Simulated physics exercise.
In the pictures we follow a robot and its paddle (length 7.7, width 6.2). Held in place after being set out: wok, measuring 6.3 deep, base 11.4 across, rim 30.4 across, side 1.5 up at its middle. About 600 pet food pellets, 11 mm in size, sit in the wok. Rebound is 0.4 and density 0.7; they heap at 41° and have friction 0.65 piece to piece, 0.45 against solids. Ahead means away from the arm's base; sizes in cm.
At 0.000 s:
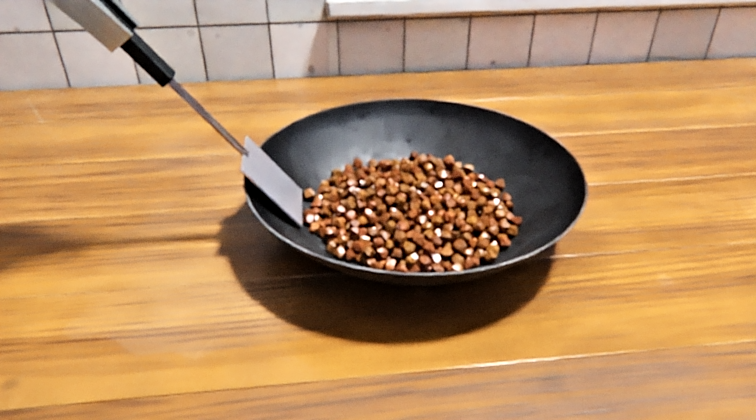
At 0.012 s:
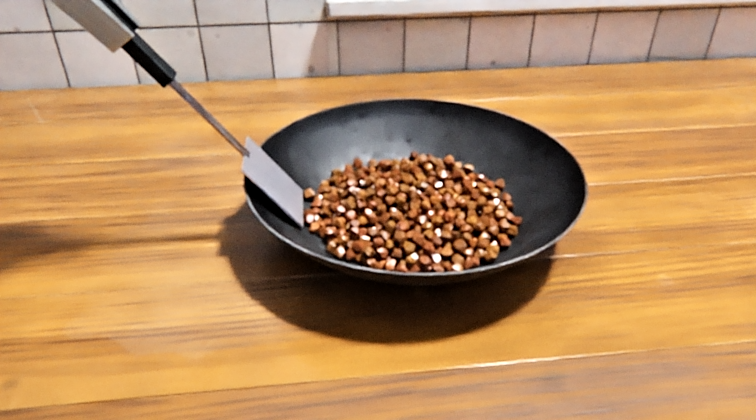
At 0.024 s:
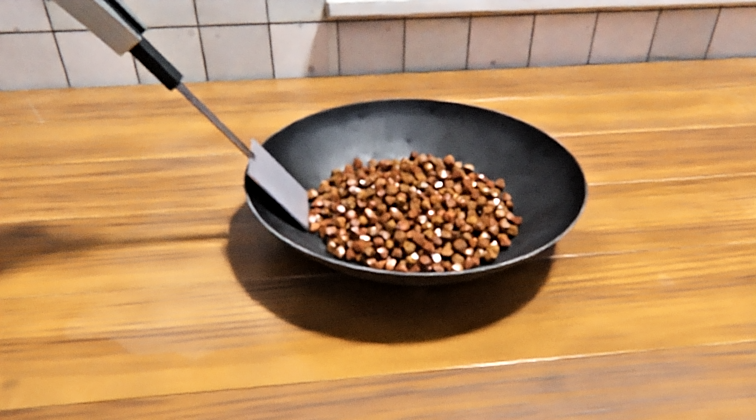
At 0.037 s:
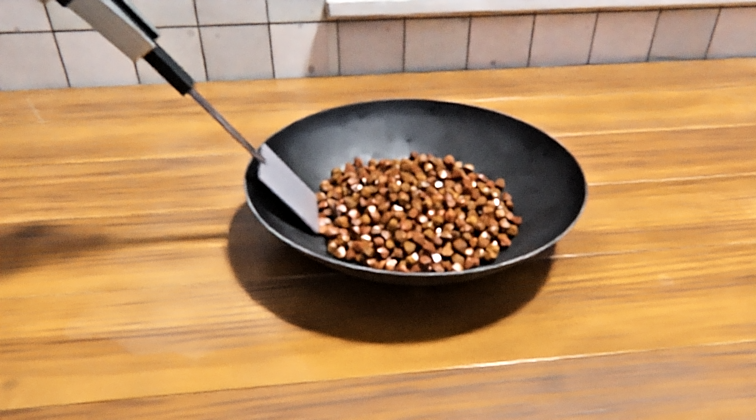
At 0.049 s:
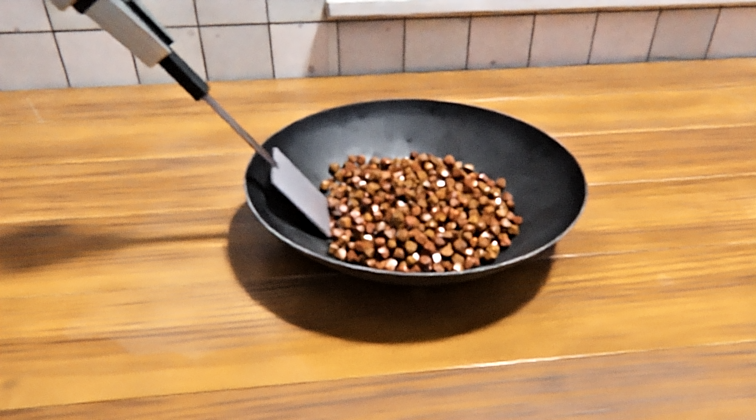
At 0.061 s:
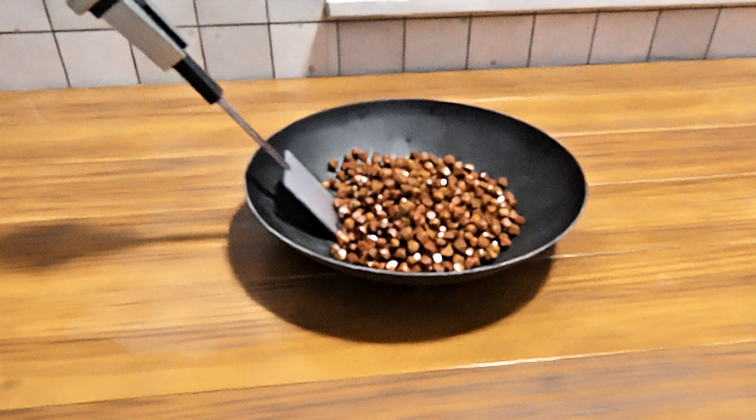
A robot arm slides a grey paddle rightward into brown pellets in a black wok.
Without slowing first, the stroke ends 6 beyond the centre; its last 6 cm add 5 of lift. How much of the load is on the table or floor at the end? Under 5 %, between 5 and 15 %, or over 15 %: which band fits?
The band that fits is under 5 %.
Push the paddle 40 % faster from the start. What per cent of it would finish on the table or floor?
5 %.
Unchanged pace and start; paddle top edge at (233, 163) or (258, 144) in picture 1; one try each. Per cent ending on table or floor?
About 0% and 5%.
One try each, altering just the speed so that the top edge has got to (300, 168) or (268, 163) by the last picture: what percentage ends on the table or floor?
Respectively, around 5 and 0 per cent.
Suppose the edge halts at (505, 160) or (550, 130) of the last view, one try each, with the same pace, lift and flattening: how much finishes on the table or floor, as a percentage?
I'd say roughly 10 per cent, then roughly 20 per cent.
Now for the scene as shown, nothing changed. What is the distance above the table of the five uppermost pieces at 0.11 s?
Around 6 cm above the table.
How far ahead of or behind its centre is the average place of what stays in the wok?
Ahead, by about 4.5 cm.
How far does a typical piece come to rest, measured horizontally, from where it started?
Some 4 cm.
By 0.11 s, sloping 54°, highest piece 8 above the table; 601 in the wok.
By 0.17 s, sloping 54°, highest piece 7 above the table; 601 in the wok.
By 0.39 s, sloping 54°, highest piece 7 above the table; 591 in the wok, 5 on the table or floor, 5 on the blade or in flight.
By 1.44 s, sloping 54°, highest piece 6 above the table; 591 in the wok, 10 on the table or floor.
Final count, 591 in the wok, 10 on the table or floor. That is 2 % on the table or floor.
